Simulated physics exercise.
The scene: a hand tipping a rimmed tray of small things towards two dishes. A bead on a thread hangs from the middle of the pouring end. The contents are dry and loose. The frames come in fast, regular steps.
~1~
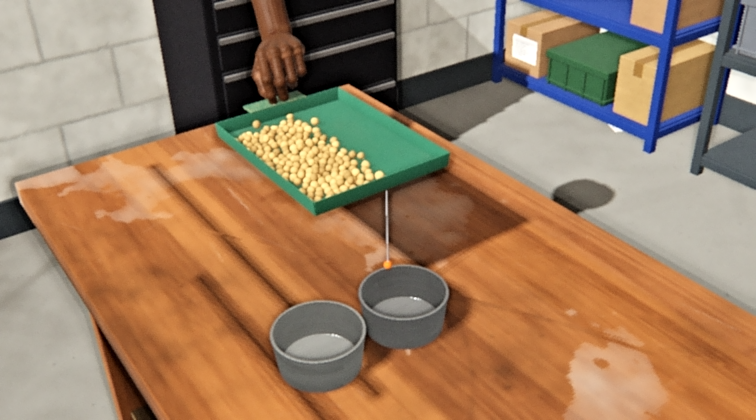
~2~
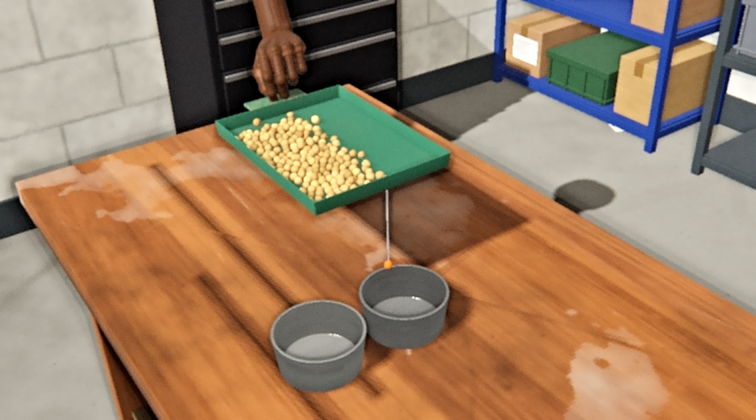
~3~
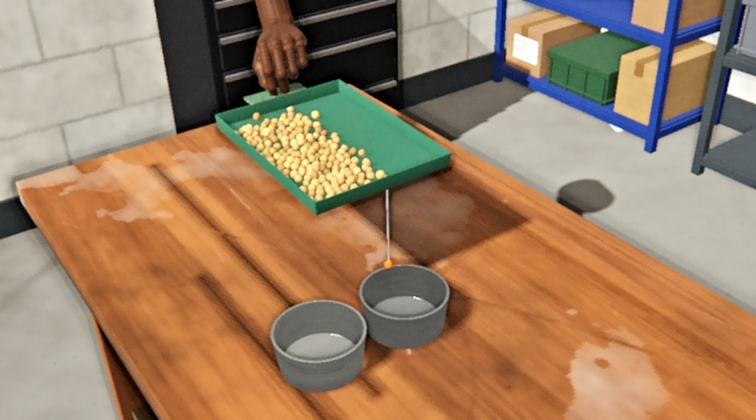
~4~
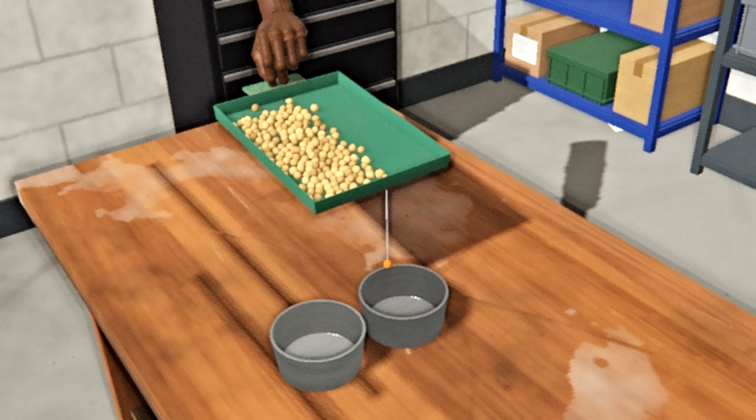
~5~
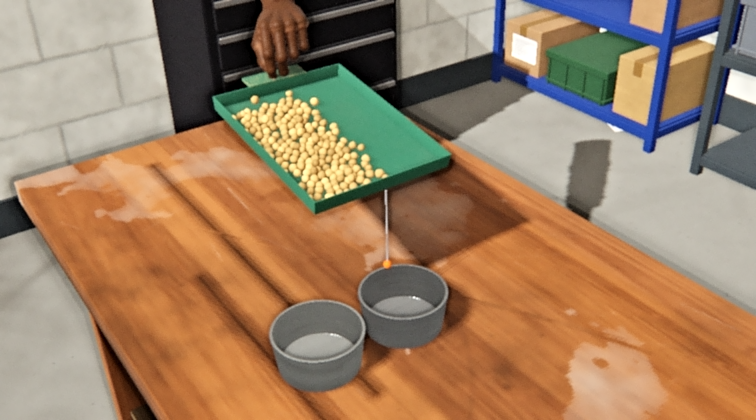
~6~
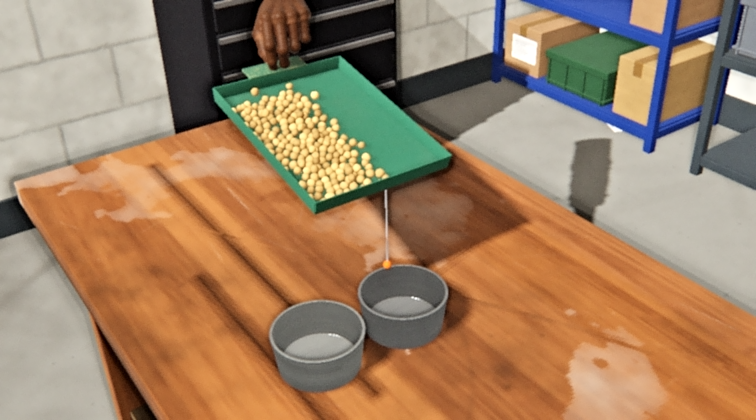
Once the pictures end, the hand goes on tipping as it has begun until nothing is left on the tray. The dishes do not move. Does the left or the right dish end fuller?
Fuller: The right dish.
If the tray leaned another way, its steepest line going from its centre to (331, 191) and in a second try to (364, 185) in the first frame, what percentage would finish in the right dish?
The first gives 20 %, the second 40 %.
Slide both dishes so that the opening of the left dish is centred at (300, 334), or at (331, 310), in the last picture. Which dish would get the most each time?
At the first place the dish on the right, at the second the right one.
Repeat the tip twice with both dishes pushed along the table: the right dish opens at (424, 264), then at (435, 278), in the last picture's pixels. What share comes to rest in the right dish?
First some 20, then 40 per cent.
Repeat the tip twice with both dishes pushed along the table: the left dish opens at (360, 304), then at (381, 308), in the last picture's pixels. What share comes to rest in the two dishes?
Roughly 60 per cent, and 80 per cent.
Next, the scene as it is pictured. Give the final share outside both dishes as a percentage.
It comes to 50 per cent or so.
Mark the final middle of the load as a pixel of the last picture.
Around (421, 327).
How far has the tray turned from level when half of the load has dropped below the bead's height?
Around 110° of tilt.
Soon, tray tipped steeply; nearly all on the tray; a stray few in the air.
A while on, tray tipped right over; nearly all on the tray; a stray few outside both.
Towards the end, tray tipped past a quarter turn; a small part in the left dish; about half in the right dish; about half outside both.
Finally, tray tipped past a quarter turn; a small part in the left dish; about half in the right dish; about half outside both.
